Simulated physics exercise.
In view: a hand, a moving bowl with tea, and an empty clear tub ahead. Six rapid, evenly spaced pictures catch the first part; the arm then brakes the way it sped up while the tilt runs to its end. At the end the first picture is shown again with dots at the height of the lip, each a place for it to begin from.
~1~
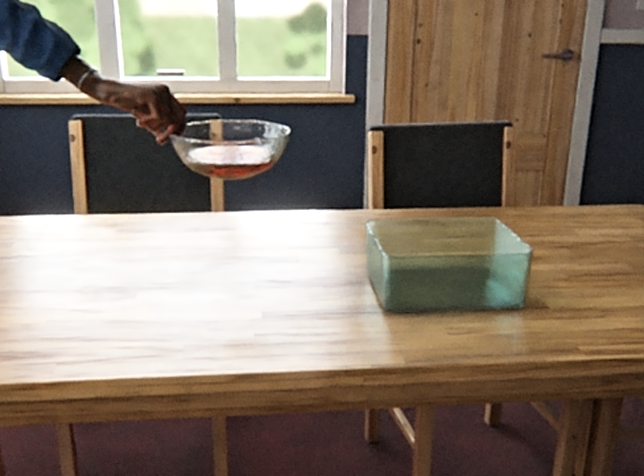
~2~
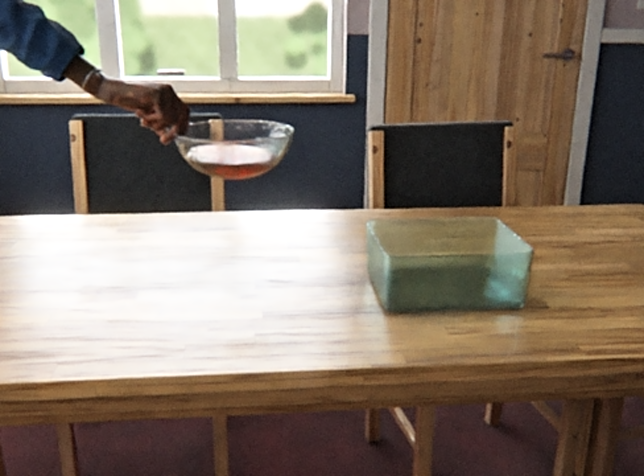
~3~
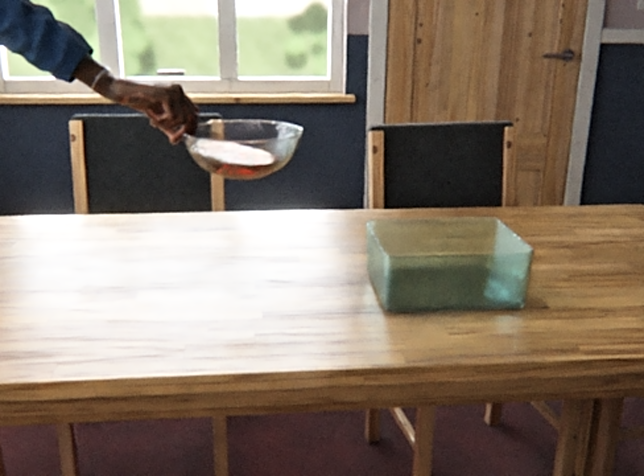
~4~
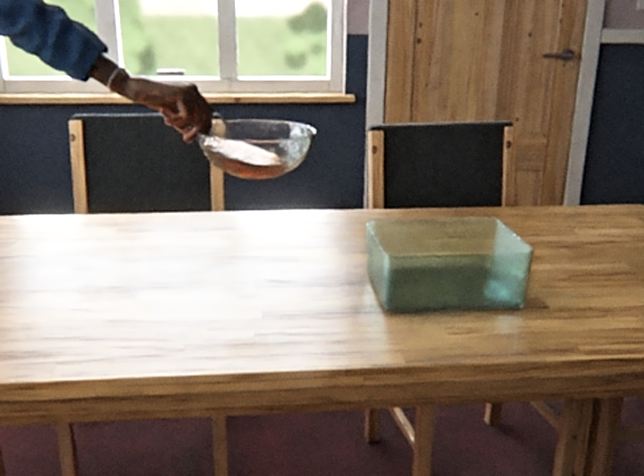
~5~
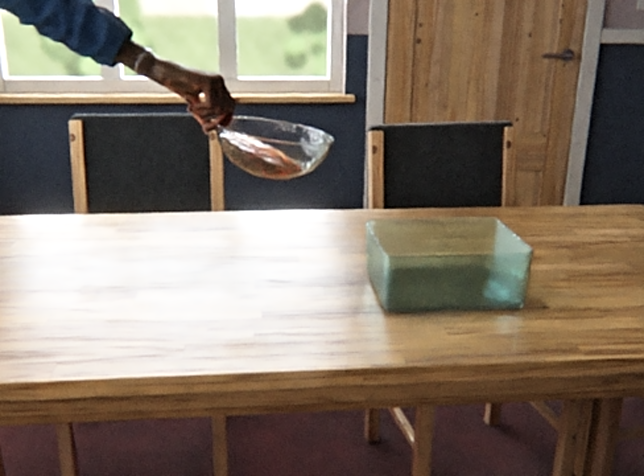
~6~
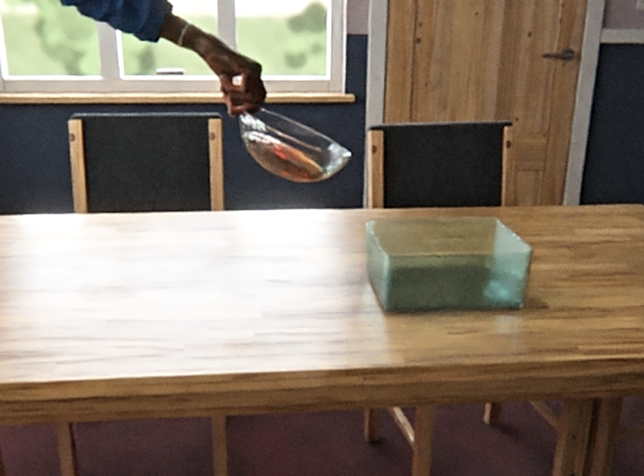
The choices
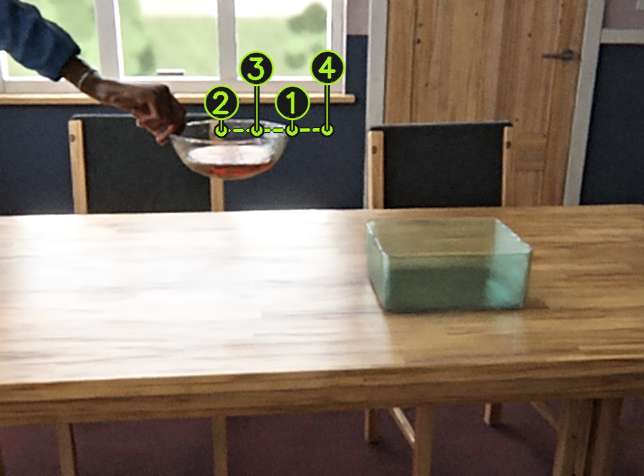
Glass bowl of reddish-brown tea moving right above a wooden table, a hand gradually tilting it near an empty clear tub.
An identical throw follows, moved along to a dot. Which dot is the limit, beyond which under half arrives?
Dot 3.
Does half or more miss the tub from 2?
Yes, that goes wrong.
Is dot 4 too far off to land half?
No.
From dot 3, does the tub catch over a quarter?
Yes, clearly.
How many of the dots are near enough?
Three of the four.
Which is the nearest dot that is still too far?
2 it is.
On the marked copy, 1 at (292, 130); 2 at (221, 130); 3 at (256, 130); 4 at (327, 129).
Choosing 1, about 79 % lands in the tub, 6 % falls short and 15 % goes beside or beyond.
Choosing 2, about 27 % lands in the tub, 67 % falls short and 6 % goes beside or beyond.
Choosing 3, about 69 % lands in the tub, 20 % falls short and 11 % goes beside or beyond.
Choosing 4, about 87 % lands in the tub, 9 % falls short and 4 % goes beside or beyond.
